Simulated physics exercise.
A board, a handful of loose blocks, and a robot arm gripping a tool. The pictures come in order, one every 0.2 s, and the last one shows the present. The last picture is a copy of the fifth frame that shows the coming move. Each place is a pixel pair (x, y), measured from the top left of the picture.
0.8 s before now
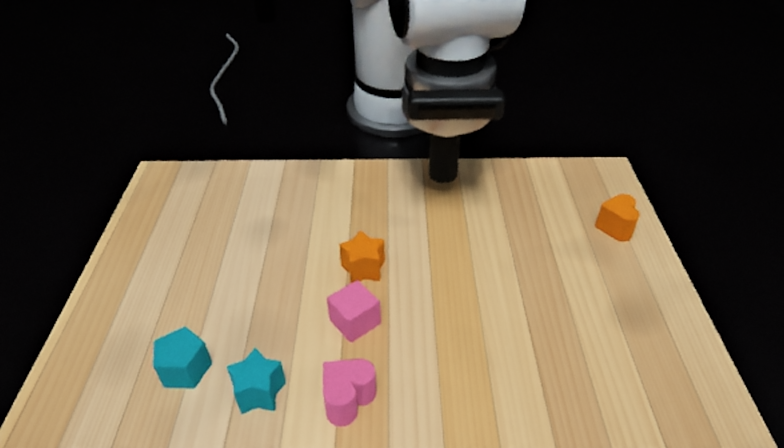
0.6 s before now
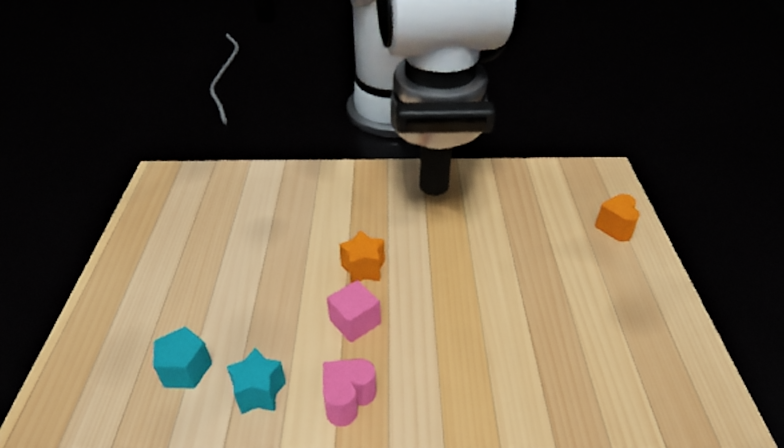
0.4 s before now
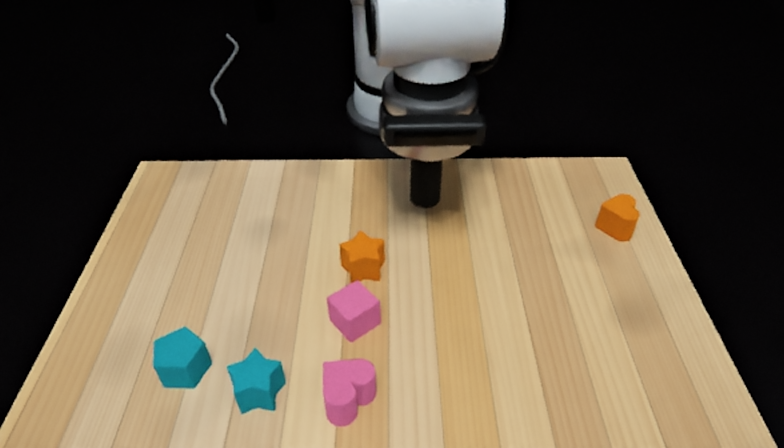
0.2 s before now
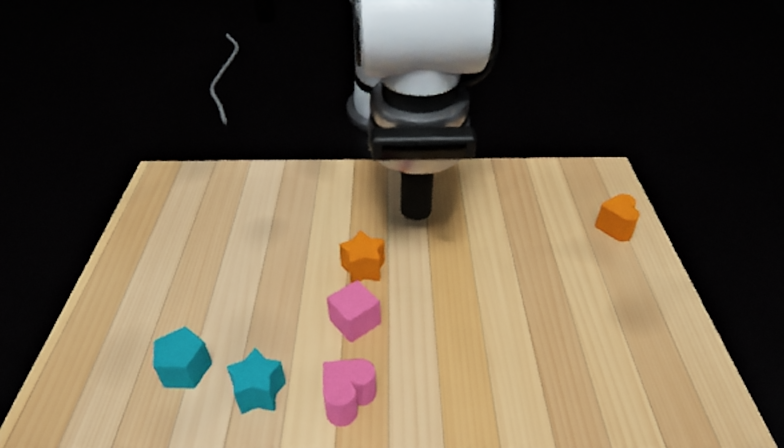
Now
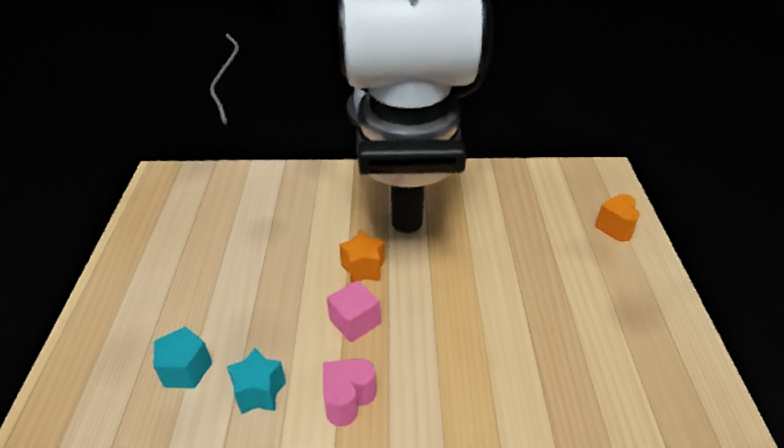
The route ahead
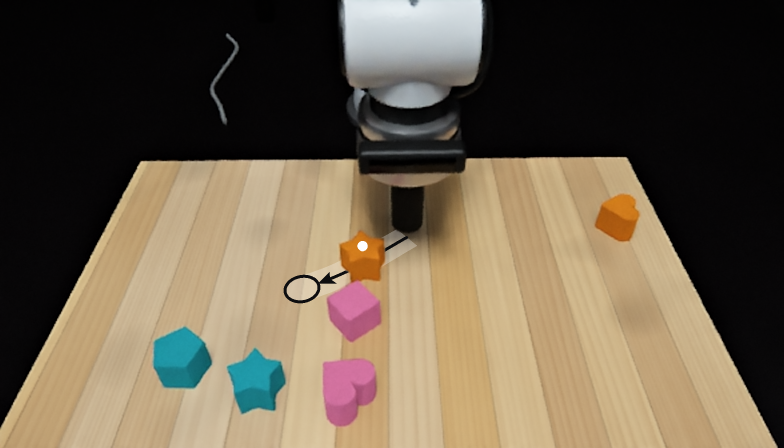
A robot arm moves its dark tool down and left across the board above motionless blocks.
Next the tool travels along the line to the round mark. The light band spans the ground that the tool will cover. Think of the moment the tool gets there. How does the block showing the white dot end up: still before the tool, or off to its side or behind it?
I think it loses its spot in front.
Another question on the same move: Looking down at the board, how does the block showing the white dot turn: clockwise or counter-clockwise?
The block spins anticlockwise.
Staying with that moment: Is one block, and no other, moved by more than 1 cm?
Yes
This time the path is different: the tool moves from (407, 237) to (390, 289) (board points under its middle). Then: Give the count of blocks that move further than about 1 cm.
The count is one.
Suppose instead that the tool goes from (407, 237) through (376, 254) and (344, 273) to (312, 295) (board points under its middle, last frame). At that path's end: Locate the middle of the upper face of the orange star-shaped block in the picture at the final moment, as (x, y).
The centre of its top will be at (309, 300).
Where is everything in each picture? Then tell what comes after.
In the first frame, tool's lower end at (443, 175); pink square piece at (353, 299); orange star-shaped block at (363, 246).
In the second frame, tool at (434, 187); blocks still.
In the third frame, tool at (425, 199); blocks still.
In the fourth frame, tool at (416, 211); blocks still.
In the fifth frame, tool at (407, 223); pink square piece at (353, 299); orange star-shaped block at (363, 246).
Drawn move, from (407, 237) via (359, 265), ending at (302, 289); the dot is on the orange star-shaped block.
The first path, step by step. One third of the way, tool at (374, 241); orange star-shaped block at (355, 253).
Two thirds of the way, tool at (339, 260); orange star-shaped block at (325, 276).
At the end, tool at (300, 274); pink square piece still; orange star-shaped block at (305, 292), turned 45° anticlockwise.
